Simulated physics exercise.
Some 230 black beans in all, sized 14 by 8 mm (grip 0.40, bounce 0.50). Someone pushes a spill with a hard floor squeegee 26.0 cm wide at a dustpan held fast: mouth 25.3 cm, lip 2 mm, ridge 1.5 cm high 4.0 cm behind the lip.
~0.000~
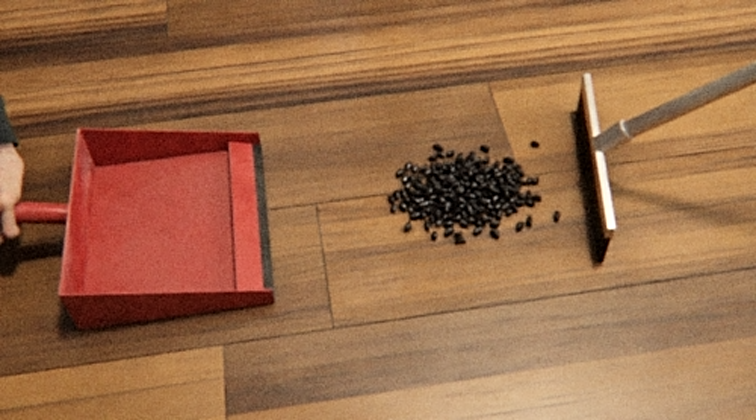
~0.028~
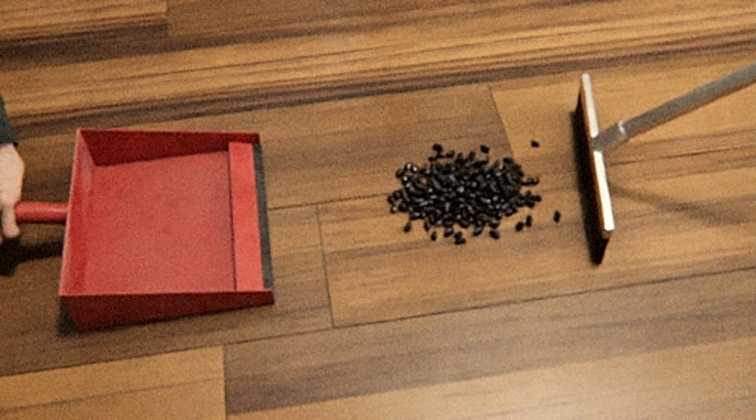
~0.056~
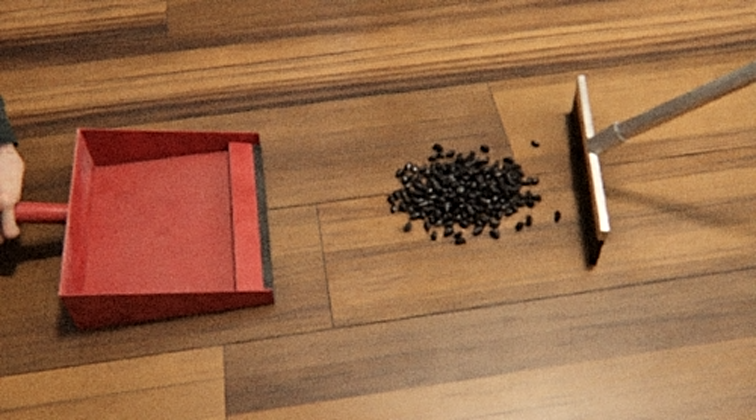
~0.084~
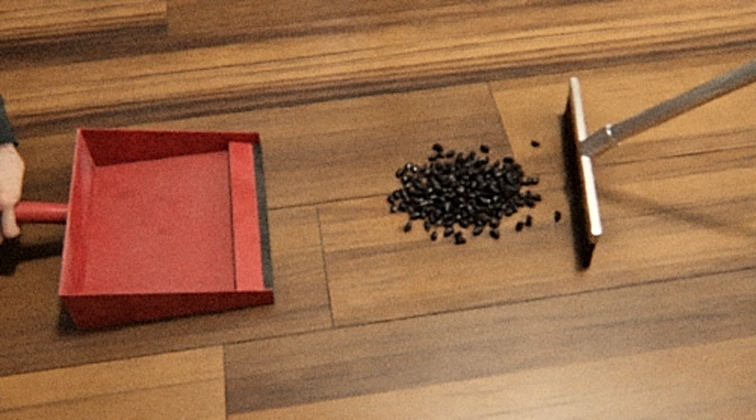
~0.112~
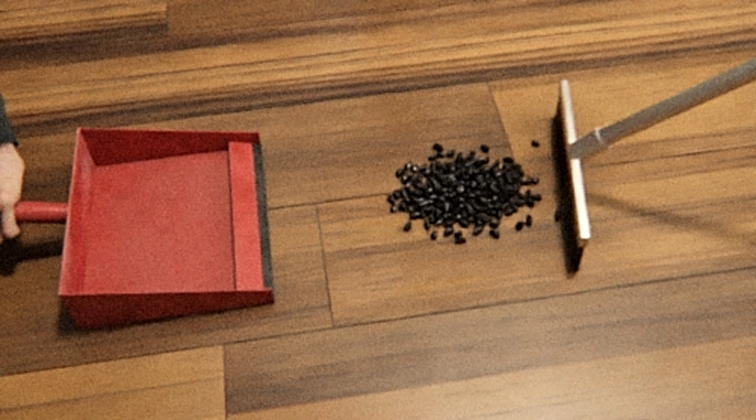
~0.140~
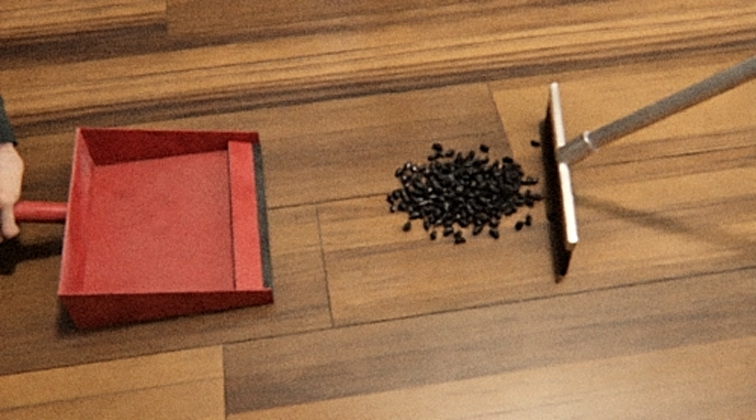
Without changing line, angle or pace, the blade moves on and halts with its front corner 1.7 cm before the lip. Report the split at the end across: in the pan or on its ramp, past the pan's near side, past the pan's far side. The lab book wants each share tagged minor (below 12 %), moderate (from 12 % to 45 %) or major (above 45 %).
Tags: Pan = minor; near side = minor; far side = minor.
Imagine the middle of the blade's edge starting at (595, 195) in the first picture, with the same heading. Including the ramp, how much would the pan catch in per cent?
It would come to about 5 in a hundred.
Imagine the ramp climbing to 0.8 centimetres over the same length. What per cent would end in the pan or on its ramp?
Something like 5 per cent, ramp included.
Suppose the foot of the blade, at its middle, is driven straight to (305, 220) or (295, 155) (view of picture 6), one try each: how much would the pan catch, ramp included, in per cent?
Some 20 per cent on the first try, 25 per cent on the second.
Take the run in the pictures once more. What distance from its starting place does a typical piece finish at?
I'd put it near 22 cm.
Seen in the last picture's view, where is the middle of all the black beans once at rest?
At about (291, 217).
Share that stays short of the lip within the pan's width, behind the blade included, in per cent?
Some 90 per cent of them end up there.
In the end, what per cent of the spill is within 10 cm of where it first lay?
The figure is some 10 percent.
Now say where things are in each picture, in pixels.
The first picture shows blade from (609, 232) to (585, 83), moved 0.0 cm, 0 of the pieces shifted so far; middle of the pieces at (468, 191); pan at (162, 232).
The second picture shows blade from (608, 233) to (584, 83), moved 0.2 cm, 0 of the pieces shifted so far; middle of the pieces at (468, 191).
The third picture shows blade from (603, 235) to (580, 84), moved 0.8 cm, 0 of the pieces shifted so far; middle of the pieces at (468, 191).
The fourth picture shows blade from (595, 237) to (573, 86), moved 1.9 cm, 0 of the pieces shifted so far; middle of the pieces at (468, 191).
The fifth picture shows blade from (583, 241) to (563, 89), moved 3.4 cm, 0 of the pieces shifted so far; middle of the pieces at (468, 191).
The sixth picture shows blade from (571, 245) to (553, 92), moved 4.9 cm, 1 of the pieces shifted so far; middle of the pieces at (468, 191); pan at (161, 231). The blade's pace is about 0.54 m/s, heading 14 degrees towards the viewer's side.
After 0.44 s, middle of the blade 20 cm from the lip; 0 % over the lip, far side 0 %, near side 0 %.
After 0.63 s, middle of the blade 11 cm from the lip; 0 % over the lip, far side 0 %, near side 0 %.
After 0.95 s, middle of the blade 4 cm from the lip; 5 % over the lip, far side 0 %, near side 5 %.
In the end, at 2.1 s, pan 5 %, near side 5 %, far side 0 %, in front of the lip or behind the blade 90 %.
